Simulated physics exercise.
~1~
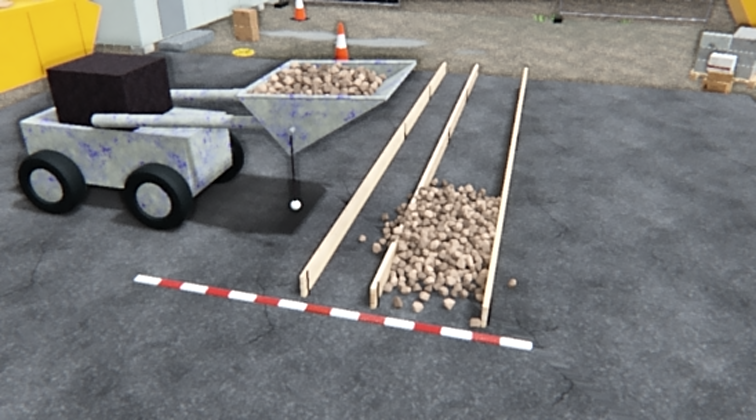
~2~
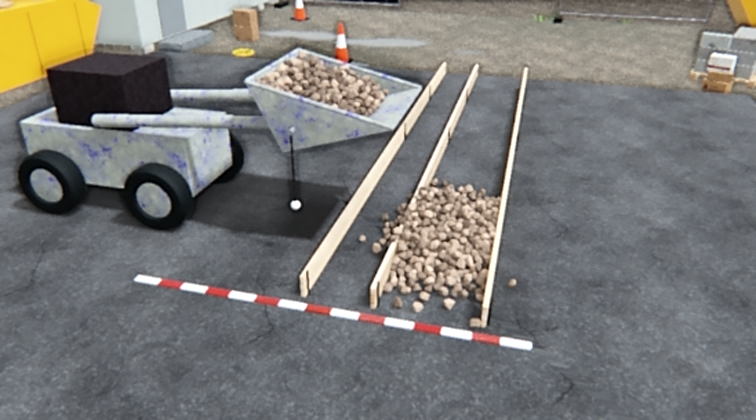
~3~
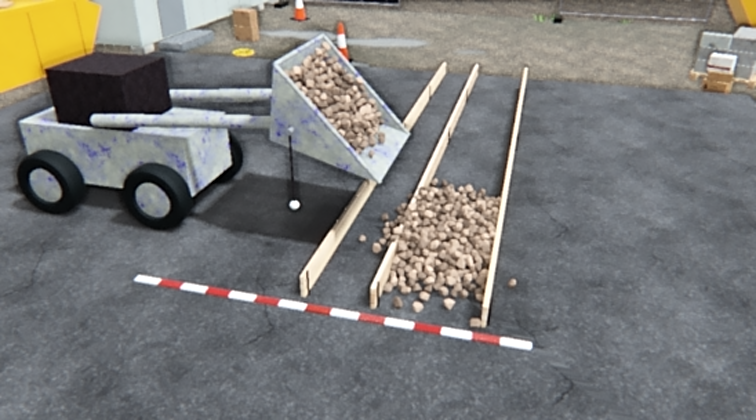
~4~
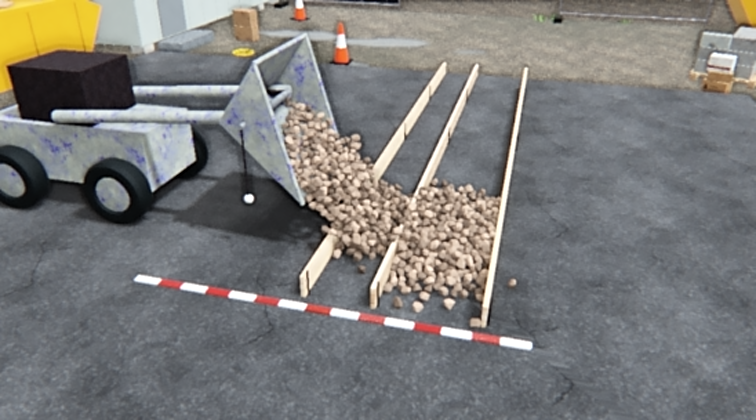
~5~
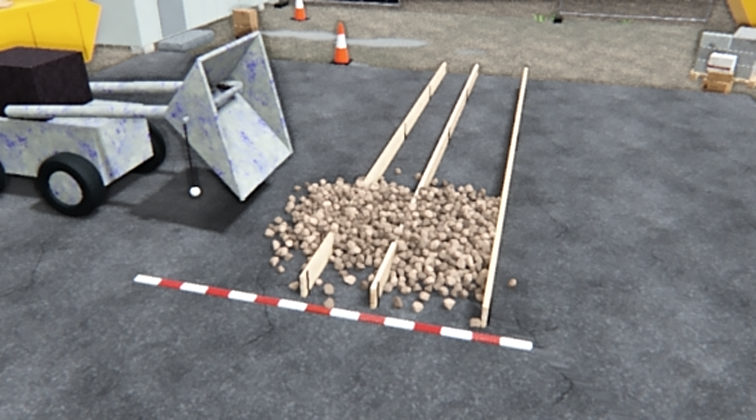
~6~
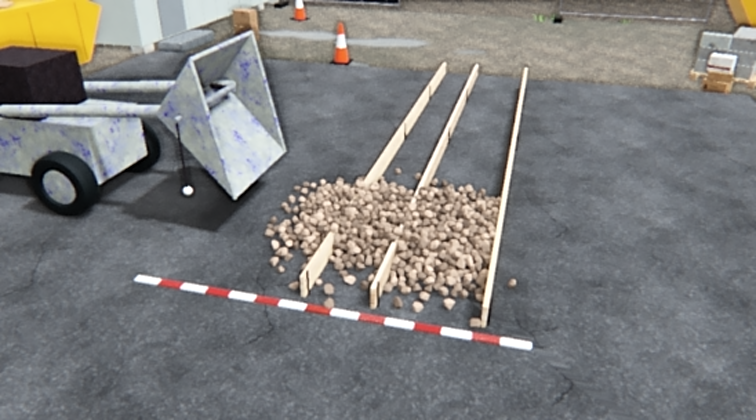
A wheeled loader tipped its raised metal bucket steeply and rolled back to the left, spilling brown stones over the nearest boards beside an earlier pile, then stopped with the bucket empty and the stones spread in one wide heap across the boards.
